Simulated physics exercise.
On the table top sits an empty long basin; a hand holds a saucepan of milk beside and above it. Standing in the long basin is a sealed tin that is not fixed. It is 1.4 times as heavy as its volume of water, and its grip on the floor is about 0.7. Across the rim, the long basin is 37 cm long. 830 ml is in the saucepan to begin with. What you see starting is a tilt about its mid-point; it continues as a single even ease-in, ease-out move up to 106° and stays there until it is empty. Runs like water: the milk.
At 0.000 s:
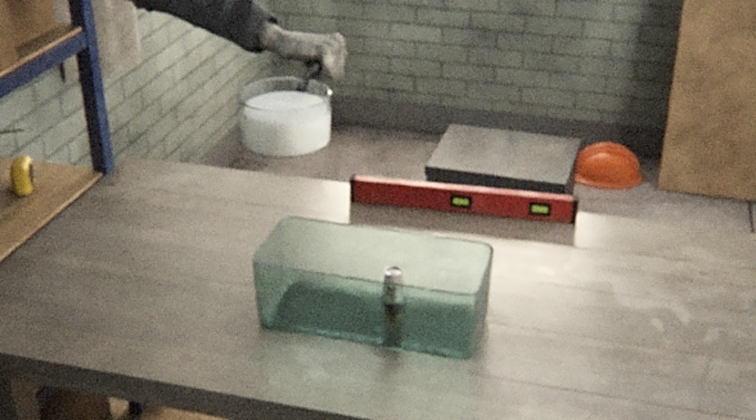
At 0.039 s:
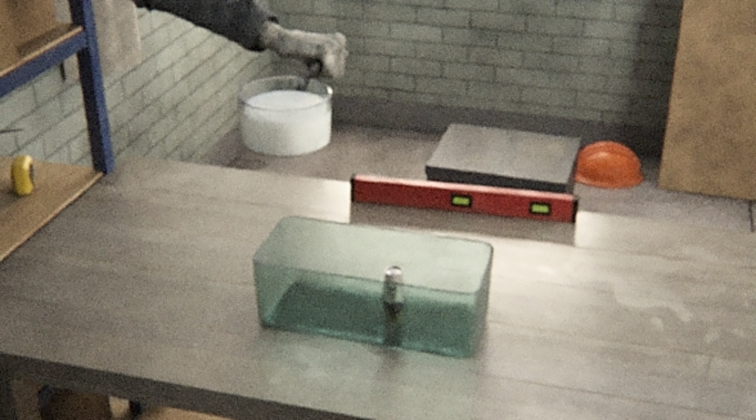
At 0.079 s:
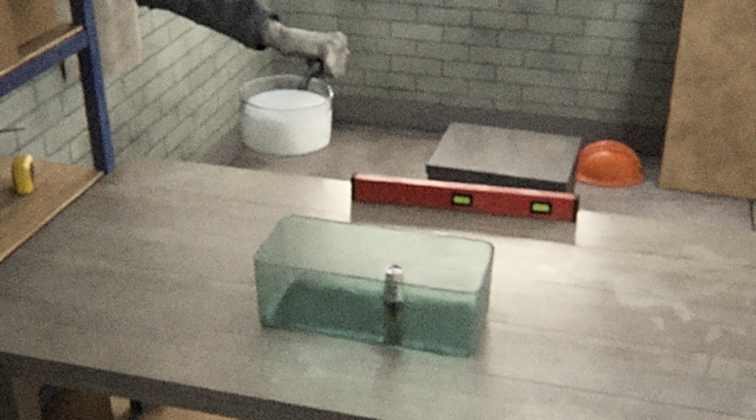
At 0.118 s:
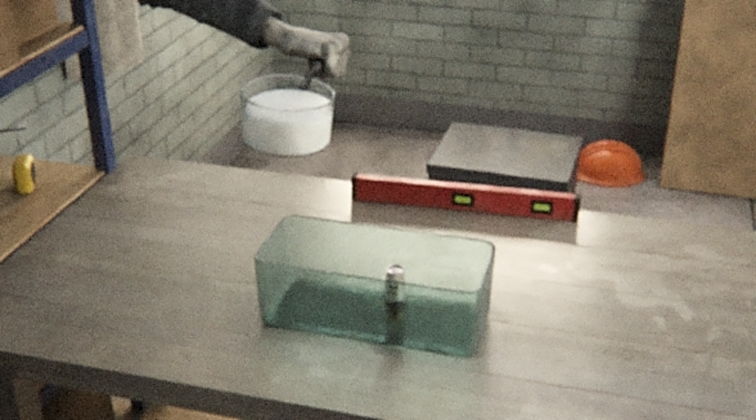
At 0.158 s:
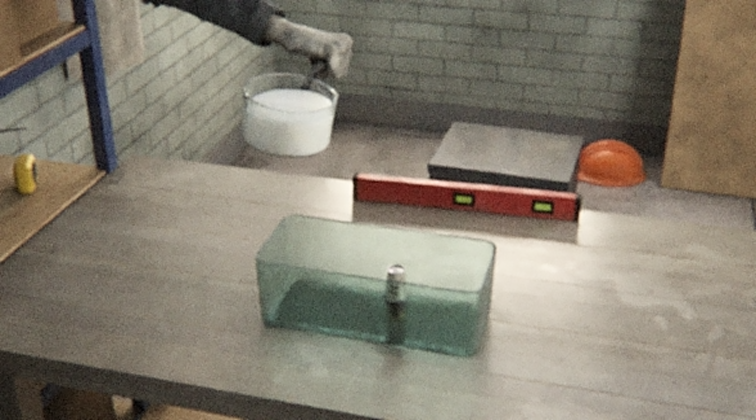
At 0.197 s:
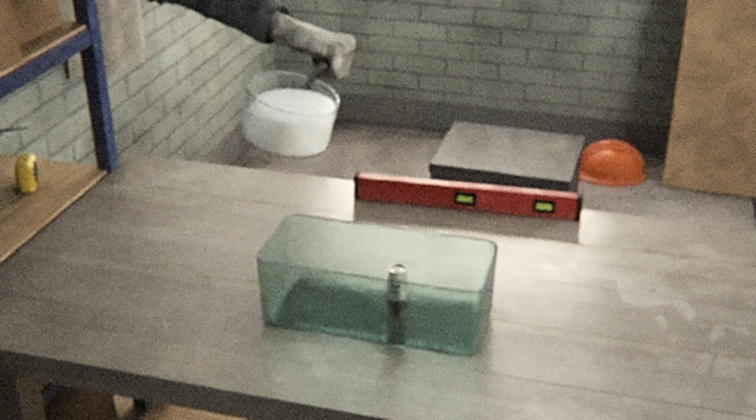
A gloved hand at the upper left slowly tilts a clear saucepan of white milk, the lean slight at first and gradually growing, while everything else stays still. On the grey table below sit a long greenish see-through basin with a small tin and a red spirit level behind it. The workshop, seen from slightly above, has pale brick walls, a blue-posted shelf and an orange helmet.
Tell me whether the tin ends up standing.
It's going to be knocked down.
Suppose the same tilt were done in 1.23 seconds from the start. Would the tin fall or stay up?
Holds steady.
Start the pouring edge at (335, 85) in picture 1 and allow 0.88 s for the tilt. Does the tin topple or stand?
It does not tip.
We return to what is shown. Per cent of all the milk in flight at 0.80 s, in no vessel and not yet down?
About 20 per cent.
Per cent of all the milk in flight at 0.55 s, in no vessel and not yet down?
Roughly 38 %.
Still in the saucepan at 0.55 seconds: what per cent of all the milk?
I reckon about 58 in a hundred is still held.
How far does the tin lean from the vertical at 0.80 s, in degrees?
Roughly 0°.
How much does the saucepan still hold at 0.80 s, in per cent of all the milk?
Around 10 in a hundred.
By 0.55 s the tilt is 75° and 59 per cent is still to pour; the tin stands where it began.
By 0.80 s the tilt is 105° and 11 per cent is still to pour; the tin stands where it began.
By 1.07 s the tilt is 106° and 1 per cent is still to pour; the tin leans 33°.
By 1.36 s the tilt is 106° and 0 per cent is still to pour; the tin lies on its side.
At rest the tin lies on its side.
